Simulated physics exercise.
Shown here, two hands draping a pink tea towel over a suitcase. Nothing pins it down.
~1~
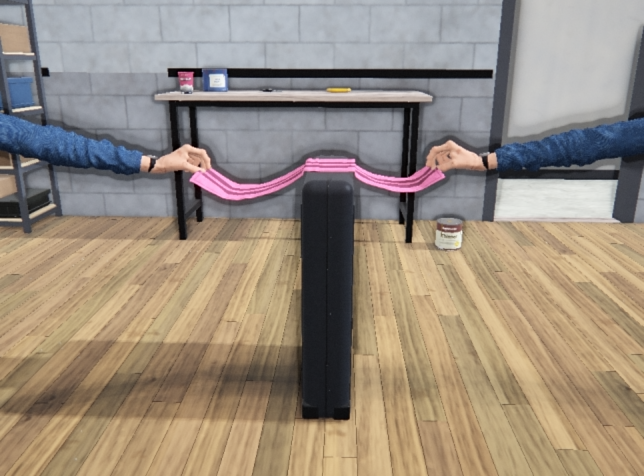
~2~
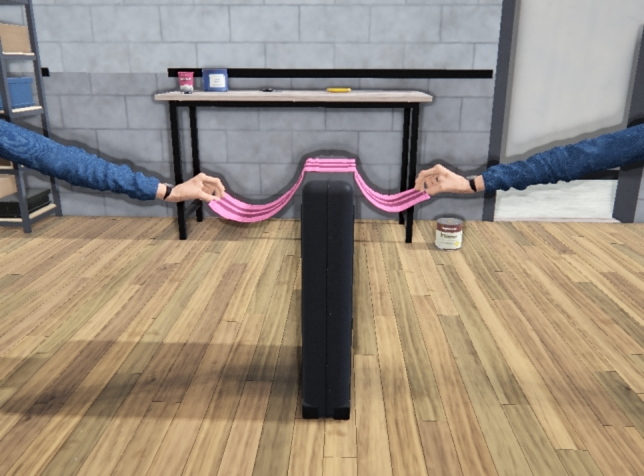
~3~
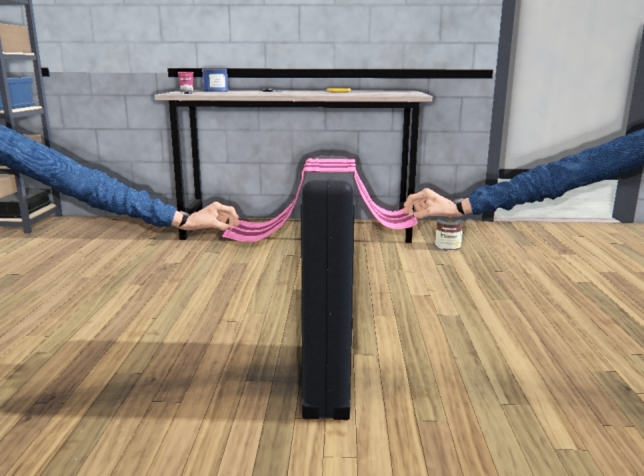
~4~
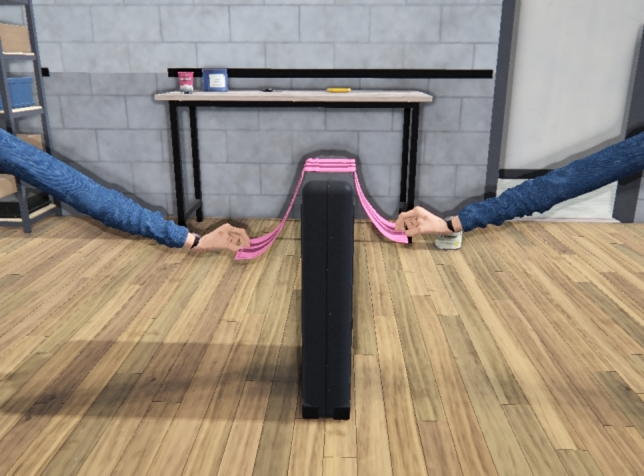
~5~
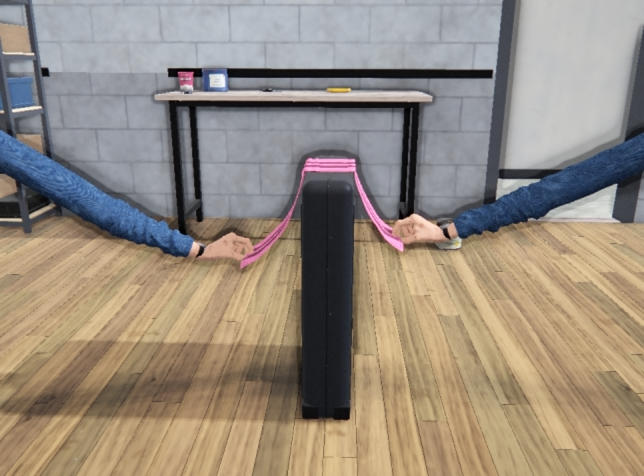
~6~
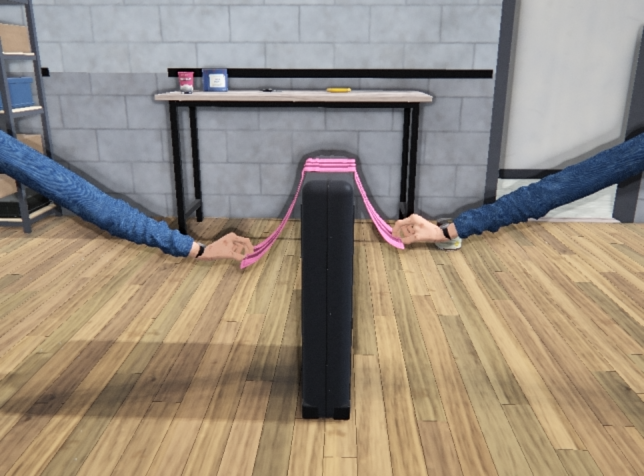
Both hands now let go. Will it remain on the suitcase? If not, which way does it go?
In the end the pink tea towel keeps its place.
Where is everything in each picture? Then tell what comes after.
Left end (194, 183); right end (441, 179); top of the suitcase (327, 186), in the first frame.
Left end (211, 208); right end (426, 199), in the second frame.
Left end (227, 238); right end (414, 226); top of the suitcase (327, 186), in the third frame.
Left end (239, 259); right end (404, 243), in the fourth frame.
Left end (244, 267); right end (399, 249), in the fifth frame.
Left end (244, 268); right end (400, 248); both sides about alike, in the sixth frame.
Then, 0.20 s on from there, tea towel hanging on both sides, left end near (267, 272), right end near (380, 251).
Then, 0.30 s on from there, tea towel hanging on both sides, left end near (296, 279), right end near (353, 255).
In the end, tea towel hanging on both sides, left end near (306, 279), right end near (352, 256). The pink tea towel stays on top.
